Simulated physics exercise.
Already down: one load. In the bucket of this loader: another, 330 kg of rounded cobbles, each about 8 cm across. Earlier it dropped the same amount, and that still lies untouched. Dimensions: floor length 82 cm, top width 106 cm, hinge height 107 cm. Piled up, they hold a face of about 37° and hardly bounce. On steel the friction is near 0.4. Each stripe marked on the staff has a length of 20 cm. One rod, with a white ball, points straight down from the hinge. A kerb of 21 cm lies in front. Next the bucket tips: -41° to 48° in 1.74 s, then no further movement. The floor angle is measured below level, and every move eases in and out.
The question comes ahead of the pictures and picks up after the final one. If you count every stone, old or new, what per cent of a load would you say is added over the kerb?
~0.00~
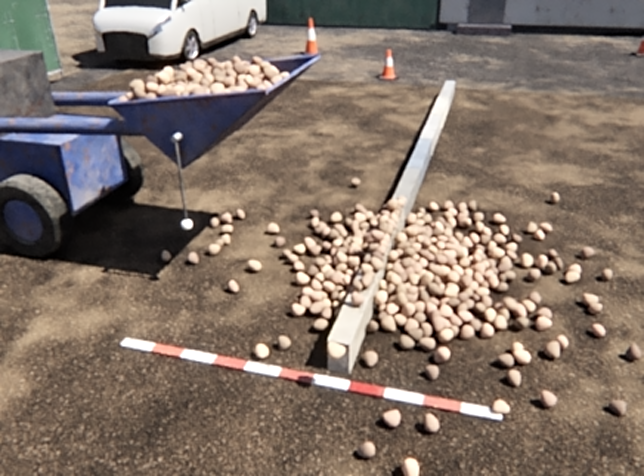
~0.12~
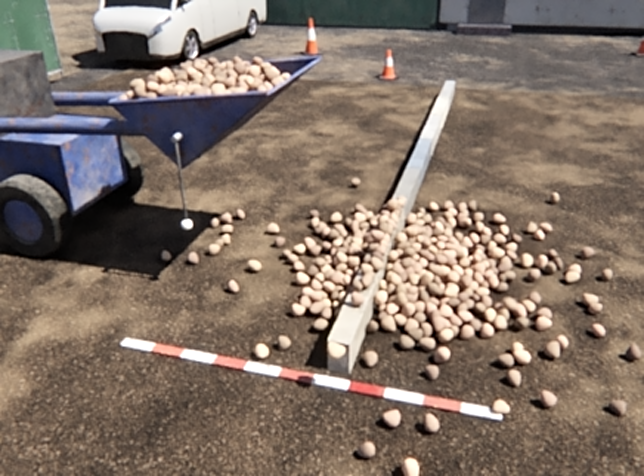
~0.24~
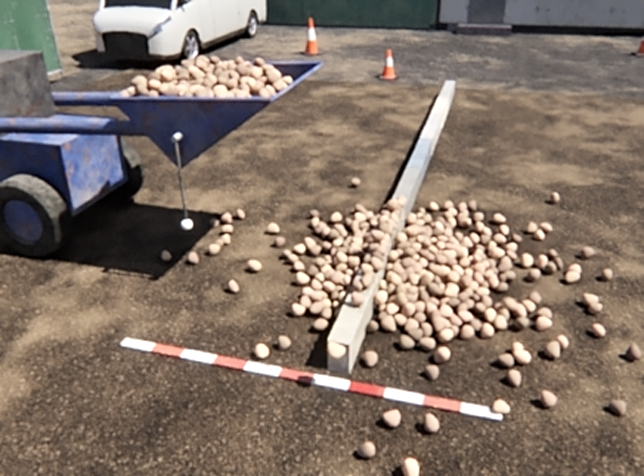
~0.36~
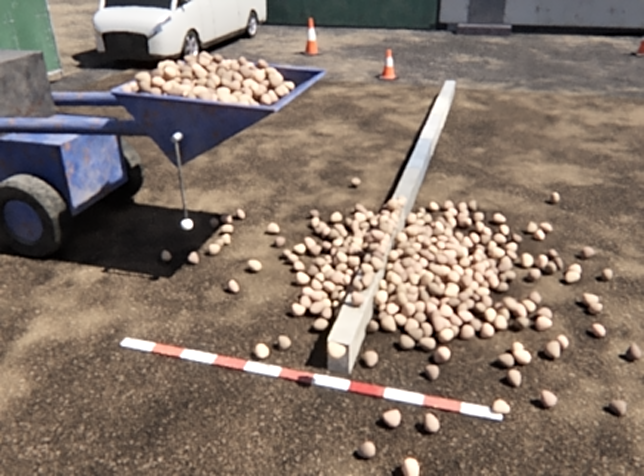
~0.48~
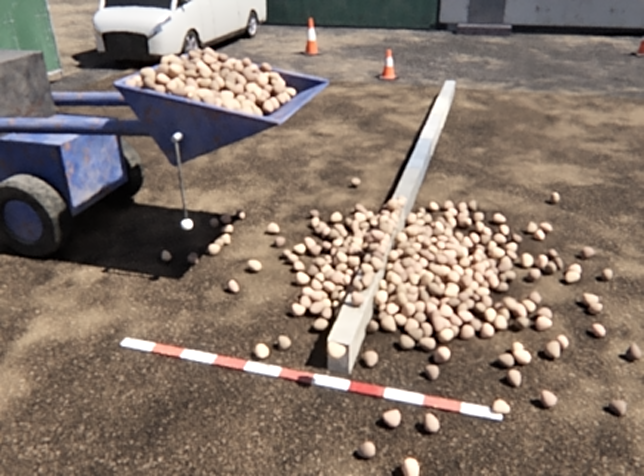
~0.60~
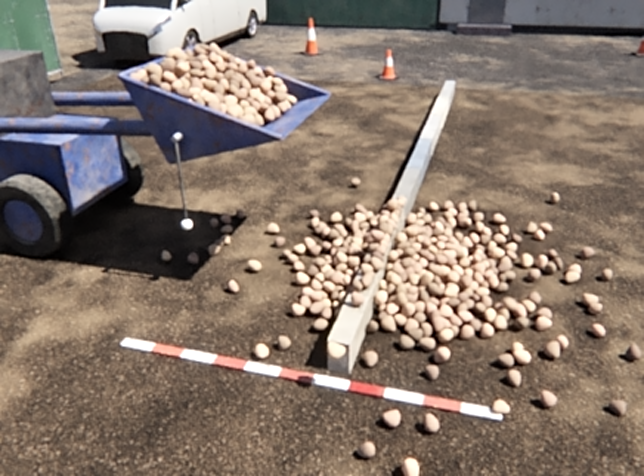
I would say about 0 per cent.
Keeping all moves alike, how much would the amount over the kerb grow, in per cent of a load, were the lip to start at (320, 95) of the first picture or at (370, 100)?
The first position would add some 5 per cent, the second some 60.
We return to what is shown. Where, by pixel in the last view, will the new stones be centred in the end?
I'd point to about (311, 244).
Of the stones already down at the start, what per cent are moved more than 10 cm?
Close to 0 in a hundred of them.
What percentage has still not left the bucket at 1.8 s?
It holds some 5 percent.
After 1.3 s the floor is at 34°; in per cent of one load, 90 in the bucket, 45 on this side of the kerb, 67 over the kerb; the foremost stones are at (599, 307).
After 1.8 s the floor is at 48°; in per cent of one load, 7 in the bucket, 127 on this side of the kerb, 67 over the kerb; the foremost stones are at (599, 307).
After 2.2 s the floor is at 48°; in per cent of one load, 0 in the bucket, 135 on this side of the kerb, 67 over the kerb; the foremost stones are at (599, 307).
After 4.7 s the floor is at 48°; in per cent of one load, 0 in the bucket, 135 on this side of the kerb, 67 over the kerb; the foremost stones are at (599, 307). Net gain over the kerb, 0.
